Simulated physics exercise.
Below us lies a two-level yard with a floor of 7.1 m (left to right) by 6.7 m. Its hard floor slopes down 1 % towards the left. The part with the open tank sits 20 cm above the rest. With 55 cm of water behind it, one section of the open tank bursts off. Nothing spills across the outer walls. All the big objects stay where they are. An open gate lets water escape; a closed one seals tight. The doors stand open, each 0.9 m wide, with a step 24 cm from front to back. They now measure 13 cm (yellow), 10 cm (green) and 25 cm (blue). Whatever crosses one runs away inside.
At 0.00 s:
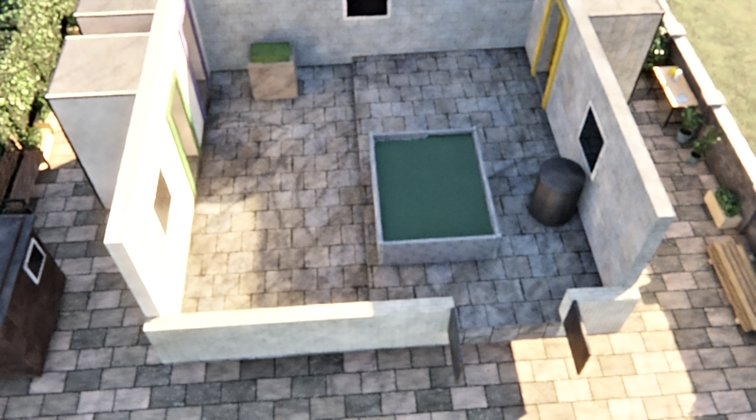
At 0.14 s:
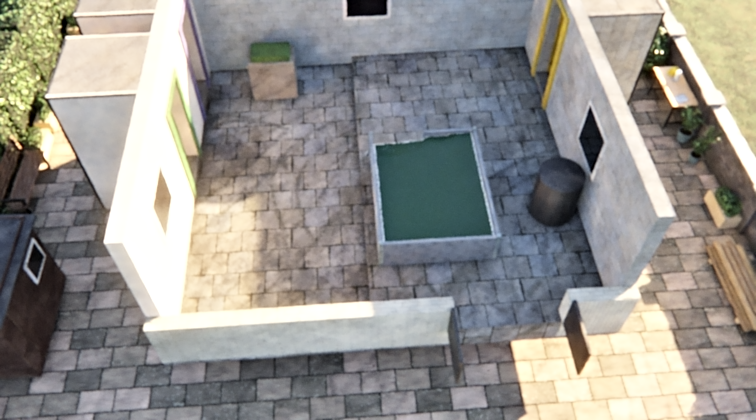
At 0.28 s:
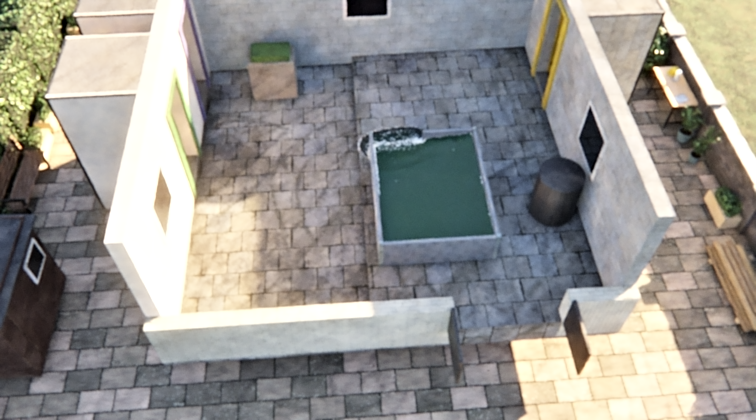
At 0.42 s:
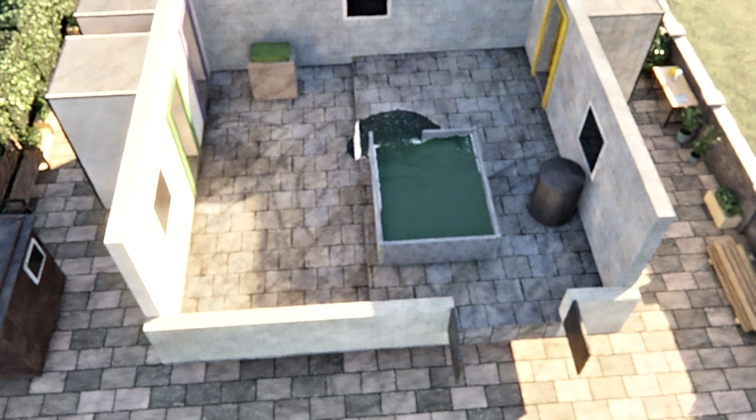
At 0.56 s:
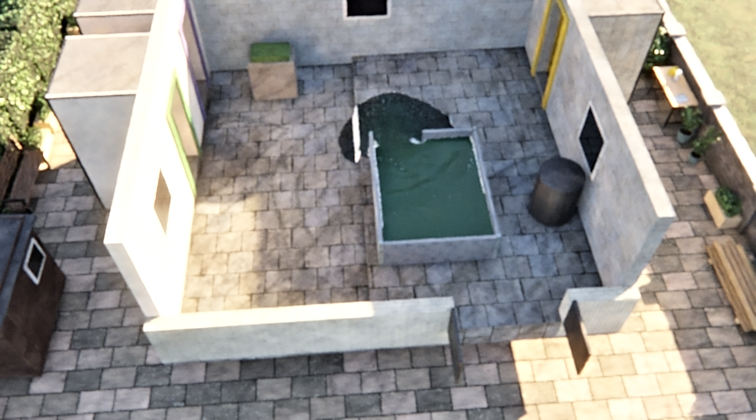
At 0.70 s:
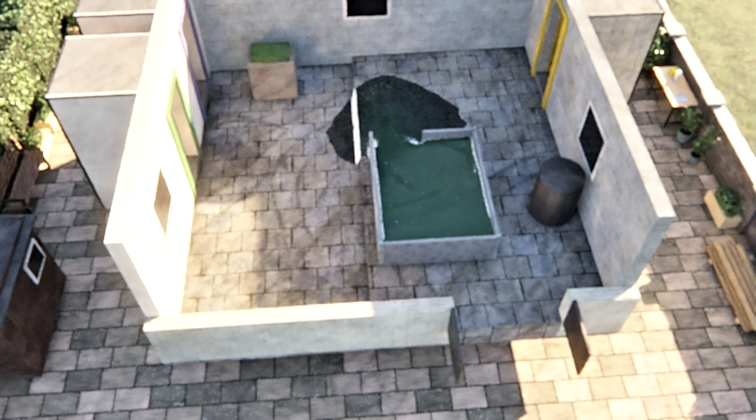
A roofless yard with grey block paving and pale walls is seen from high above, with a green-framed doorway on the left and a yellow one at the back right. An open tank of dark green water stands right of centre, beside a dark barrel. The camera stays still as part of the tank's far side breaks away and water pours out, spreading in a dark, widening fan behind it.
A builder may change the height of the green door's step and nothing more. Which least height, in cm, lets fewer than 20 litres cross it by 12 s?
At least 6 cm or so.
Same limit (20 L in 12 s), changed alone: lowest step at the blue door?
About 12.0 cm at blue.
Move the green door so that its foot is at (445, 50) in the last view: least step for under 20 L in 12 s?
About 12.0 cm.
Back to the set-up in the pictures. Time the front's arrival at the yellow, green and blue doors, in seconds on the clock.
Yellow 3.2 s, green 3.4 s, blue 2.2 s.
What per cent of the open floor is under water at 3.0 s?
Some 35 per cent of it.
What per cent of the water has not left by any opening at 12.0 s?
Some 98 per cent remains.
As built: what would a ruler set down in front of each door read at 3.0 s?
In cm: Yellow 0, green 0, blue 16.
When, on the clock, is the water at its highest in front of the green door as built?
Near 7.5 s.
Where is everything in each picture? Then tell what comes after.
In the first picture, the open tank at (431, 185) is whole and still, 55 cm deep; the green door at (185, 139) is dry.
In the second picture, the front is at a hidden place, 0.3 m from the gap on the far side; 0.2 m2 of floor is wet, 55 cm left at the back.
In the third picture, the gap is on the far side, the front 0.7 m out at (385, 132); the back of the open tank holds 55 cm.
In the fourth picture, the front is at (391, 113), 1.2 m from the gap on the far side; 1.6 m2 of floor is wet, 55 cm left at the back.
In the fifth picture, water pours out on the far side and has run 1.8 m, to (389, 95); about 5 cm deep outside, 55 cm at the back.
In the sixth picture, the gap is on the far side, the front 2.3 m out at (381, 78); the back of the open tank holds 55 cm; the green door at (185, 139), 3.9 m from the gap, is still 2.8 m from the nearest water.
After 1.4 s water covers 20 % of the floor, deepest (31 cm) near (390, 149); it has not reached the green door.
After 3.0 s water covers 35 % of the floor, deepest (32 cm) near (211, 72); it has not reached the green door.
After 12.0 s water covers 90 % of the floor, deepest (14 cm) near (211, 72); 8 cm at the green door, 0 litres in over its 10 cm step.
At the green door as built, the water arrived by 3.5 s and peaked near 10 cm at 7.6 s.
Run again over the same 12 s with other heights there, 35 litres in over 5 cm, 12 litres over 7 cm. The limit of 20 litres is kept from about 6 cm up.
